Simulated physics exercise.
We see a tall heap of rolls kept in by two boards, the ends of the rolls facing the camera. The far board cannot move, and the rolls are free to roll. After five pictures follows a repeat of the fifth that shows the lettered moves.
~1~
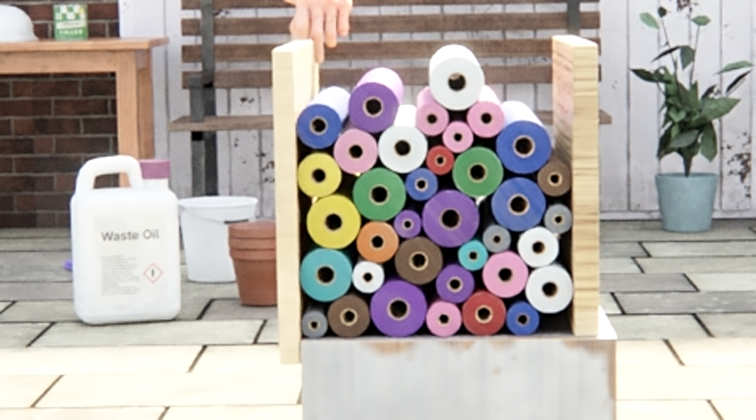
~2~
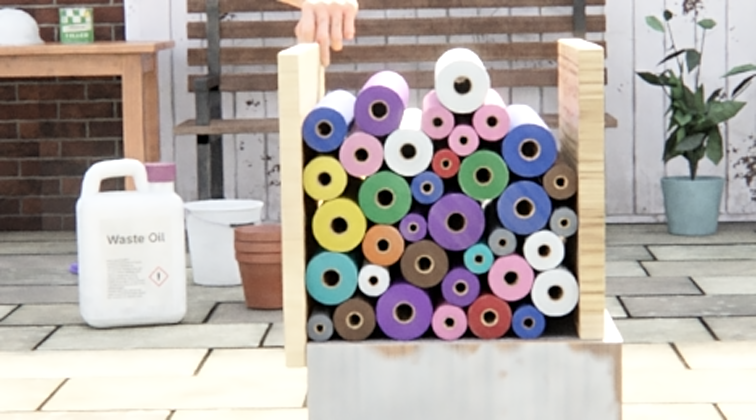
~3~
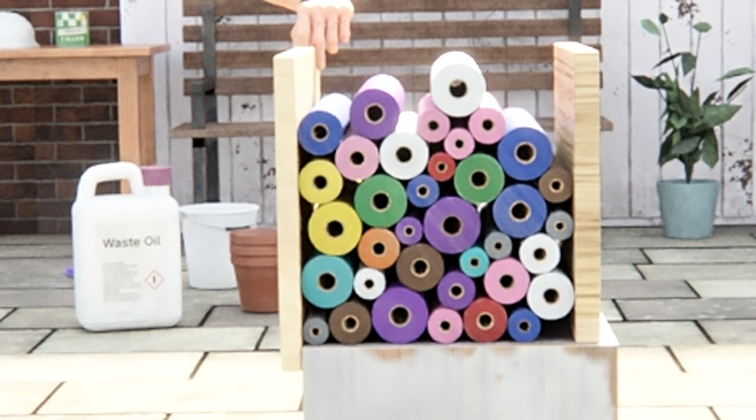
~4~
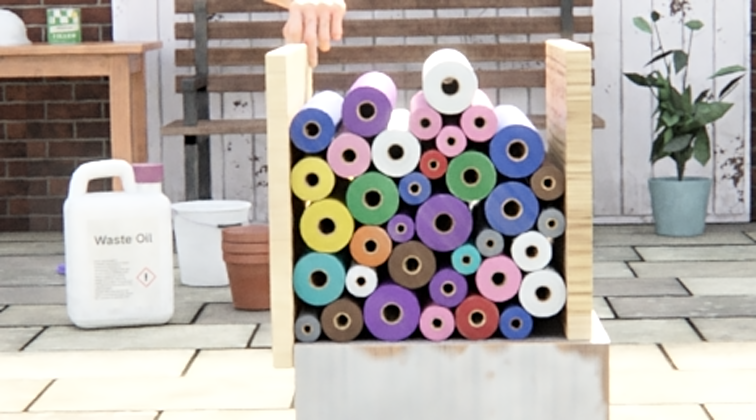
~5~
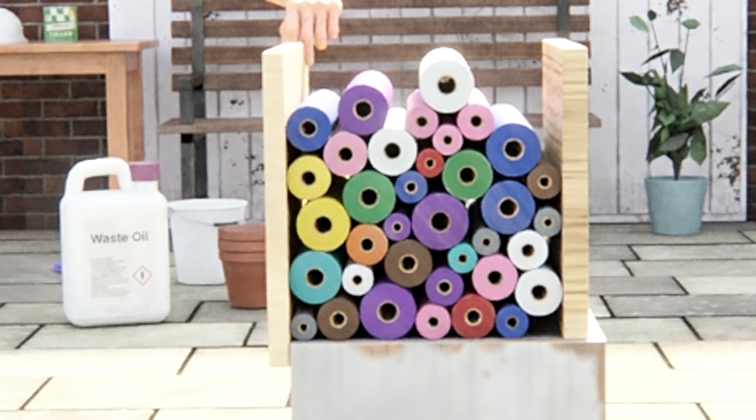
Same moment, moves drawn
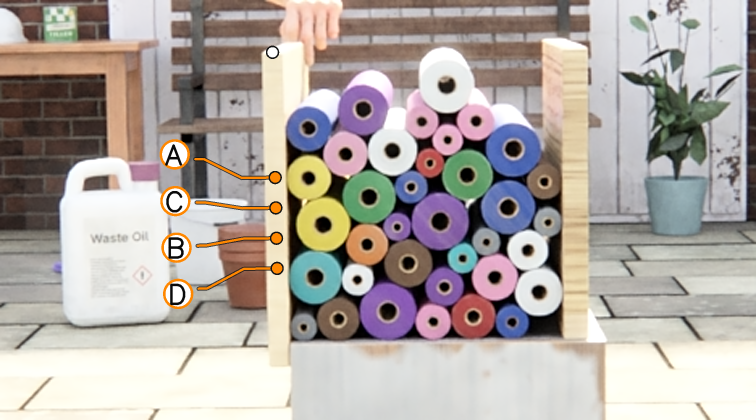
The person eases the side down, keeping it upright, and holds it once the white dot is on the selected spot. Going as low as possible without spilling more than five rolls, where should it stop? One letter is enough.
B is the limit.
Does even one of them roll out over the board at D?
At D: Yes.
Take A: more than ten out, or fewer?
Fewer than ten.
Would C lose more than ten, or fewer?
Fewer than ten.
On the copy, A at (275, 178); B at (276, 238); C at (275, 208); D at (277, 268); the white dot at (272, 52).
On B. First, top of the board (285, 134).
Then, top of the board (287, 227).
Finally, top of the board (287, 237), four out over the board.
By contrast, A one out over the board; C four out over the board; D more than five out over the board.
